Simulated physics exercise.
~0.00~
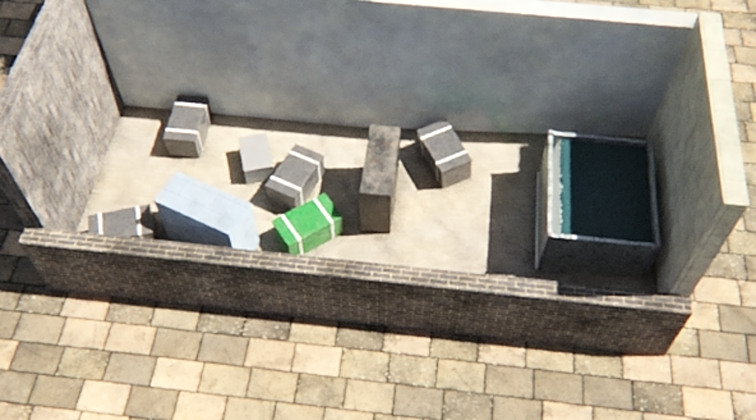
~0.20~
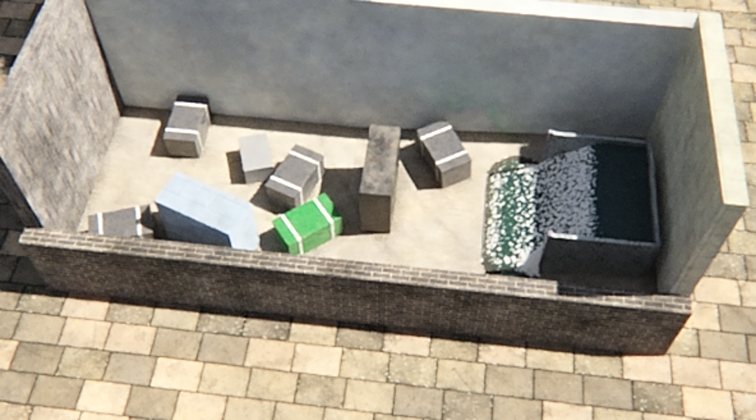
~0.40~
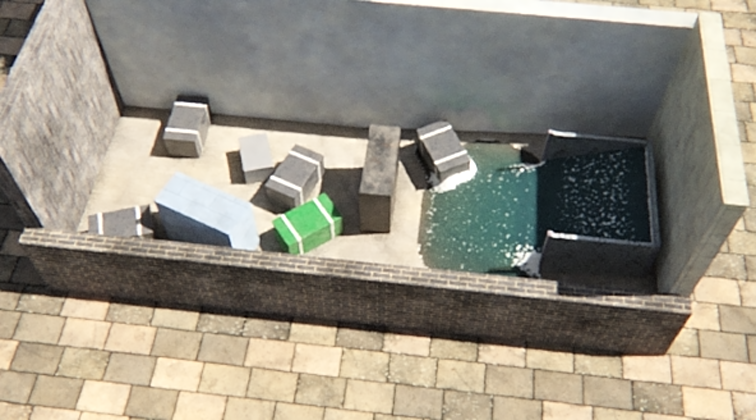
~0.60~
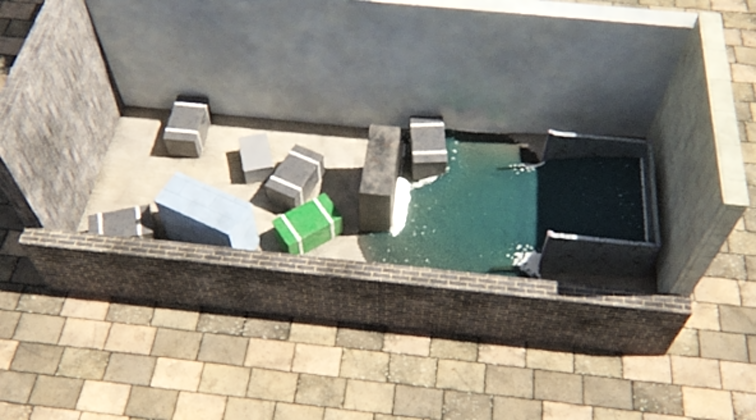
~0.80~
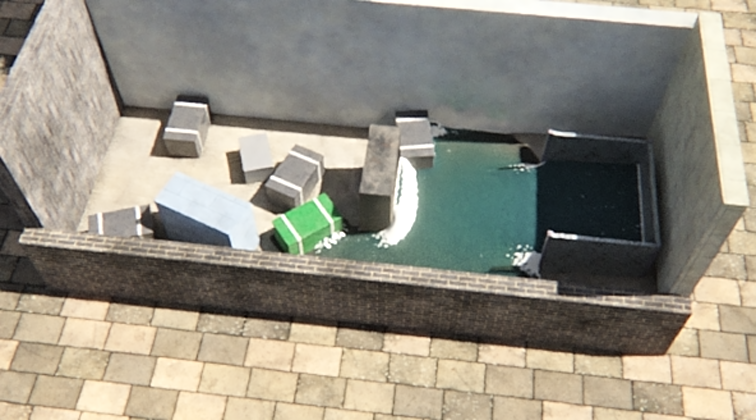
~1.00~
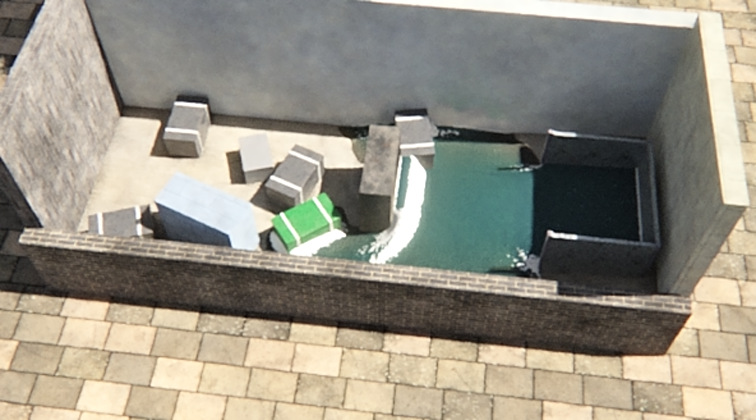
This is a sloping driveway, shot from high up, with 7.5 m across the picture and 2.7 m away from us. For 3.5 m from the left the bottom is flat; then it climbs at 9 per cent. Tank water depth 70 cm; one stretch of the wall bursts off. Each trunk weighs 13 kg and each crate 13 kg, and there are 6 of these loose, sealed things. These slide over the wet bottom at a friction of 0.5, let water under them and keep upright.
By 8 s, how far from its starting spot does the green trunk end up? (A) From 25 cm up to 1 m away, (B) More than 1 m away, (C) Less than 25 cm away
(A) From 25 cm up to 1 m away.
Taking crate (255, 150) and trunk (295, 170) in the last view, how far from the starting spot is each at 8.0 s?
That comes to 100 cm for the first and 80 cm for the second.
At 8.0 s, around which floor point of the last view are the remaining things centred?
(208, 187).
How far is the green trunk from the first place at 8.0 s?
I'd estimate some 40 centimetres.
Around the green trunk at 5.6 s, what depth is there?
About 6 cm.
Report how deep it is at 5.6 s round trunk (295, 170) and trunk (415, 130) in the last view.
Some 9 cm at the first, some 12 cm at the second.
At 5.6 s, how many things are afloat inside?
Count at that moment: 6.
After 1.6 s the green trunk is near (297, 208), 0.2 m from its start, aground; 1 afloat.
After 3.6 s the green trunk is near (335, 182), 0.7 m from its start, aground; 5 afloat.
After 5.6 s the green trunk is near (319, 188), 0.5 m from its start, afloat; 6 afloat.
After 8.0 s the green trunk is near (329, 196), 0.4 m from its start, afloat; 6 afloat.
